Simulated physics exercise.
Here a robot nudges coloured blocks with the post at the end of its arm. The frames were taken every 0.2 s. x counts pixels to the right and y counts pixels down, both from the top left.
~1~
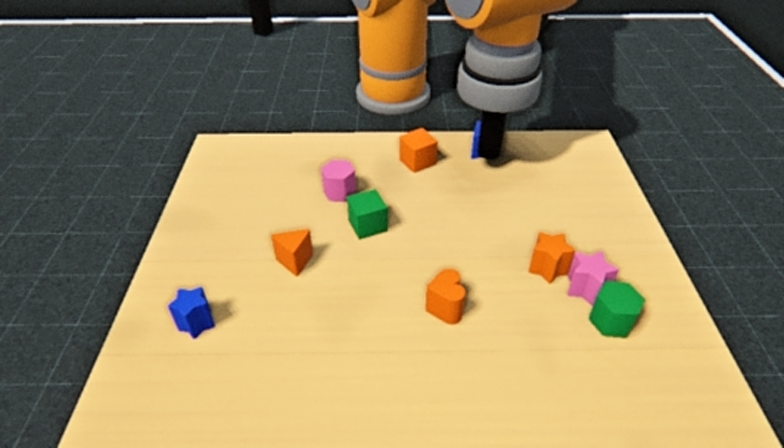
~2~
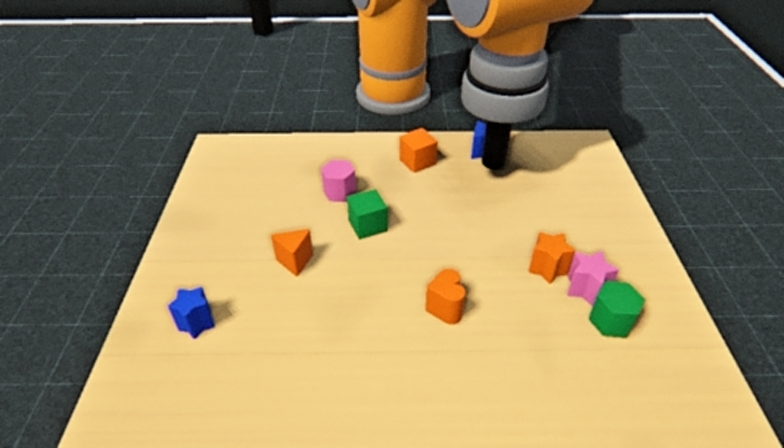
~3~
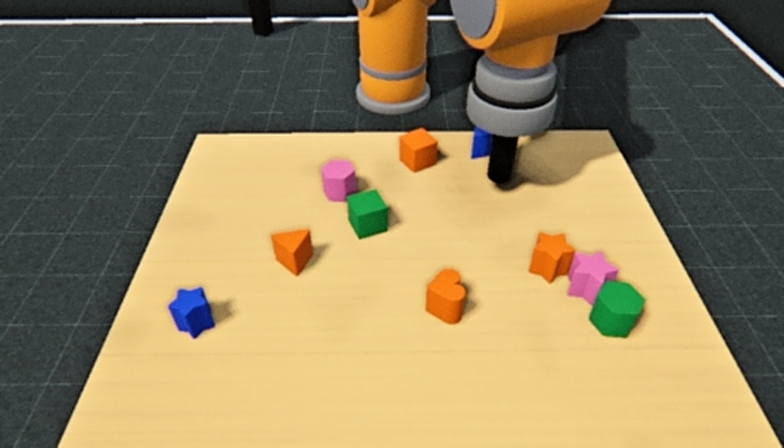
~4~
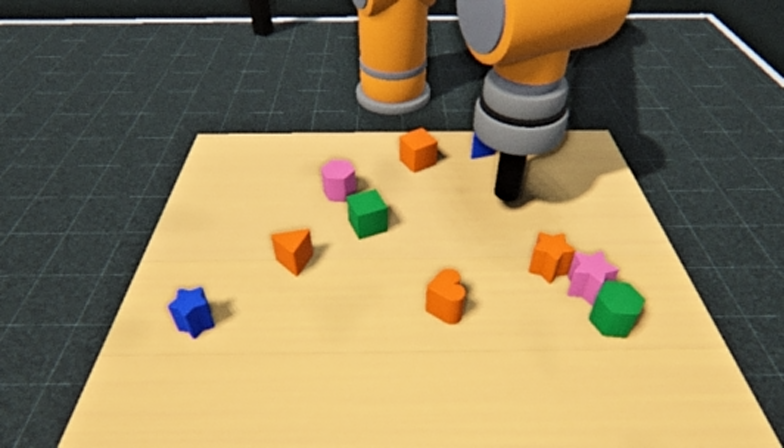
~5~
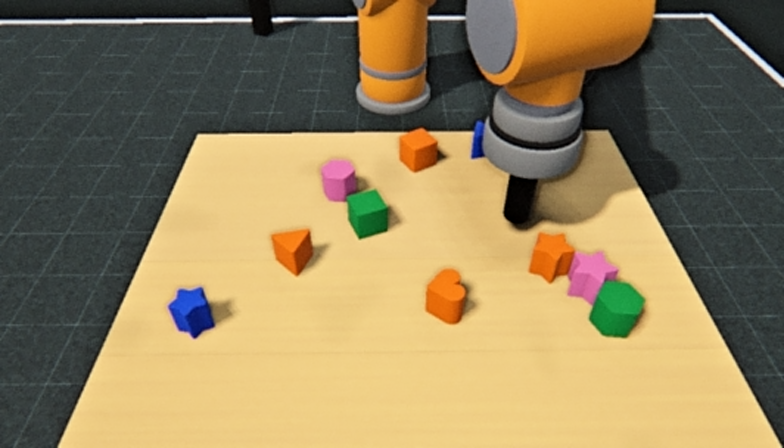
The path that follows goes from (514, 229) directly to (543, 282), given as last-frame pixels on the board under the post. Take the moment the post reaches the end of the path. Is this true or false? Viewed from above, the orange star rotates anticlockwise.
True - the claim holds.
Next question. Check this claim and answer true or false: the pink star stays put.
The statement is false.
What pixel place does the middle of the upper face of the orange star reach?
The middle of its upper face should be somewhere near (581, 263).
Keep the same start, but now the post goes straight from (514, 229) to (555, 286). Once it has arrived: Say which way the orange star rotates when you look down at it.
Rotation: Counter-clockwise.
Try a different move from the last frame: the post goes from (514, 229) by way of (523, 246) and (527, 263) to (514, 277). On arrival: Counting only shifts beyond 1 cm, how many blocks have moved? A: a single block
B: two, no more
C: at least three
That would be A.
The first path, step by step. Halfway along, post (531, 242); orange star (563, 249), turned 15° anticlockwise; pink star (599, 267), turned 15° clockwise.
At the end, post (546, 269); orange star (581, 263), turned 80° anticlockwise; pink star (618, 272); green hexagonal block (638, 305), turned 25° clockwise.
